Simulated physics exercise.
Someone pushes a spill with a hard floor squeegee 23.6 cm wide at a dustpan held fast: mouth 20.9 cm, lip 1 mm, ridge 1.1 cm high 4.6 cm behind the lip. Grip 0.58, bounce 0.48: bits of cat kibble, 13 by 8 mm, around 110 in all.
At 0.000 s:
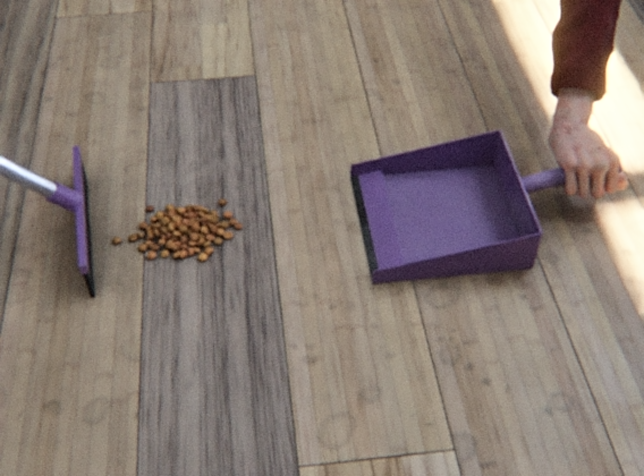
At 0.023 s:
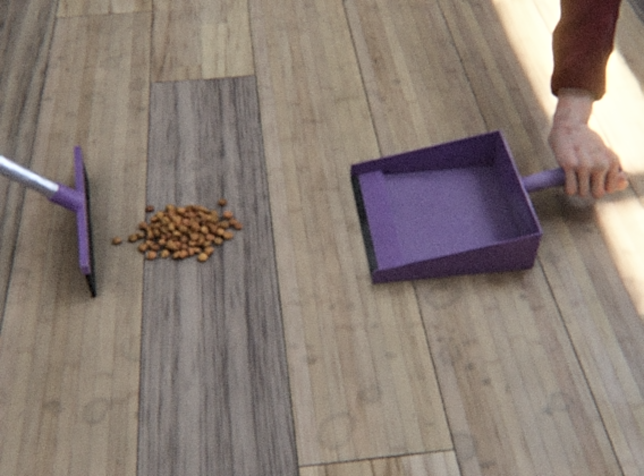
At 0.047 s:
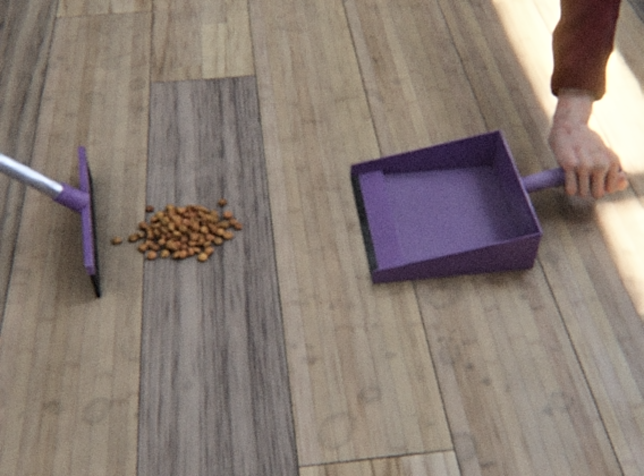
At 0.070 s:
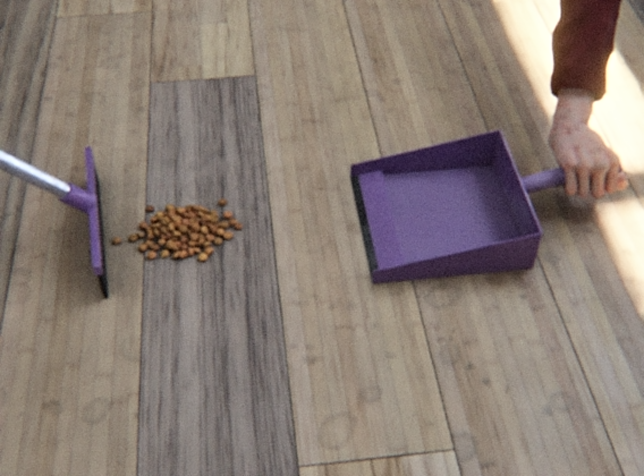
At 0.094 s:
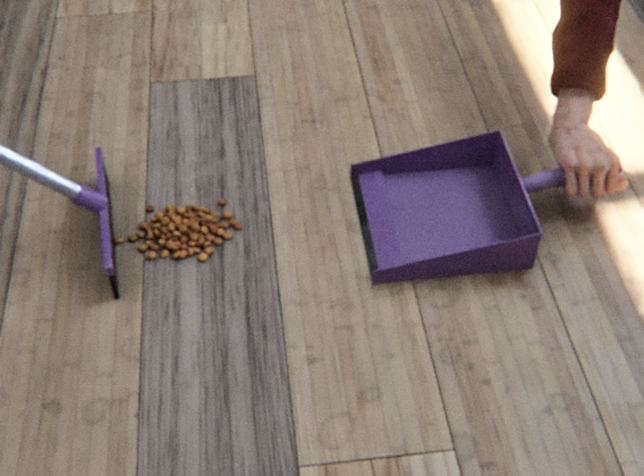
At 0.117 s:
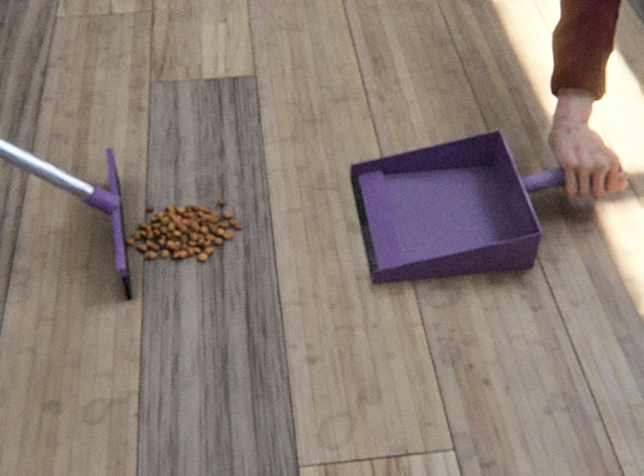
On a wood-plank floor, a small pile of brown kibble sits between a purple squeegee at left and a purple dustpan gripped by a hand at right. The squeegee slides slowly rightward, then a little faster, closing the gap until its blade meets the pile's left edge, while the dustpan stays still.
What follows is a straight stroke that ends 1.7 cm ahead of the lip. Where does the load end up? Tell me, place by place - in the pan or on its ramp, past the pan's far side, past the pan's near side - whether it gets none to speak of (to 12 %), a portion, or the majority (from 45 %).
Pan: A portion; far side: None to speak of; near side: None to speak of.
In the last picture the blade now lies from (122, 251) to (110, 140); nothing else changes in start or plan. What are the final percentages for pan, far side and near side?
The pan gets 0, the far side 50 and the near side 0.
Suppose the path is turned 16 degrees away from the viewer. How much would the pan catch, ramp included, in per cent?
It would be near 35 per cent.
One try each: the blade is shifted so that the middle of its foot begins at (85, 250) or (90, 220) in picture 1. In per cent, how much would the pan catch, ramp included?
The two tries give about 15 % and about 35 %.
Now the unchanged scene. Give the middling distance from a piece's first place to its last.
I'd say near 24 cm.
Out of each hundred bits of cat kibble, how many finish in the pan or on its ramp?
About 25 %.
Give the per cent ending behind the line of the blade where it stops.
Around 5 in a hundred.
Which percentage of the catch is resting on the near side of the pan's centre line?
Around 70 in a hundred.
Then, at 0.33 s, middle of the blade 18 cm from the lip; 0 % over the lip, far side 0 %, near side 0 %.
Then, at 0.47 s, middle of the blade 8 cm from the lip; 0 % over the lip, far side 5 %, near side 0 %.
After 0.74 s, middle of the blade 3 cm from the lip; 25 % over the lip, far side 5 %, near side 5 %.
By 1.2 s all is still; pan 25 %, far side 5 %, near side 5 %, in front of the lip or behind the blade 65 %.
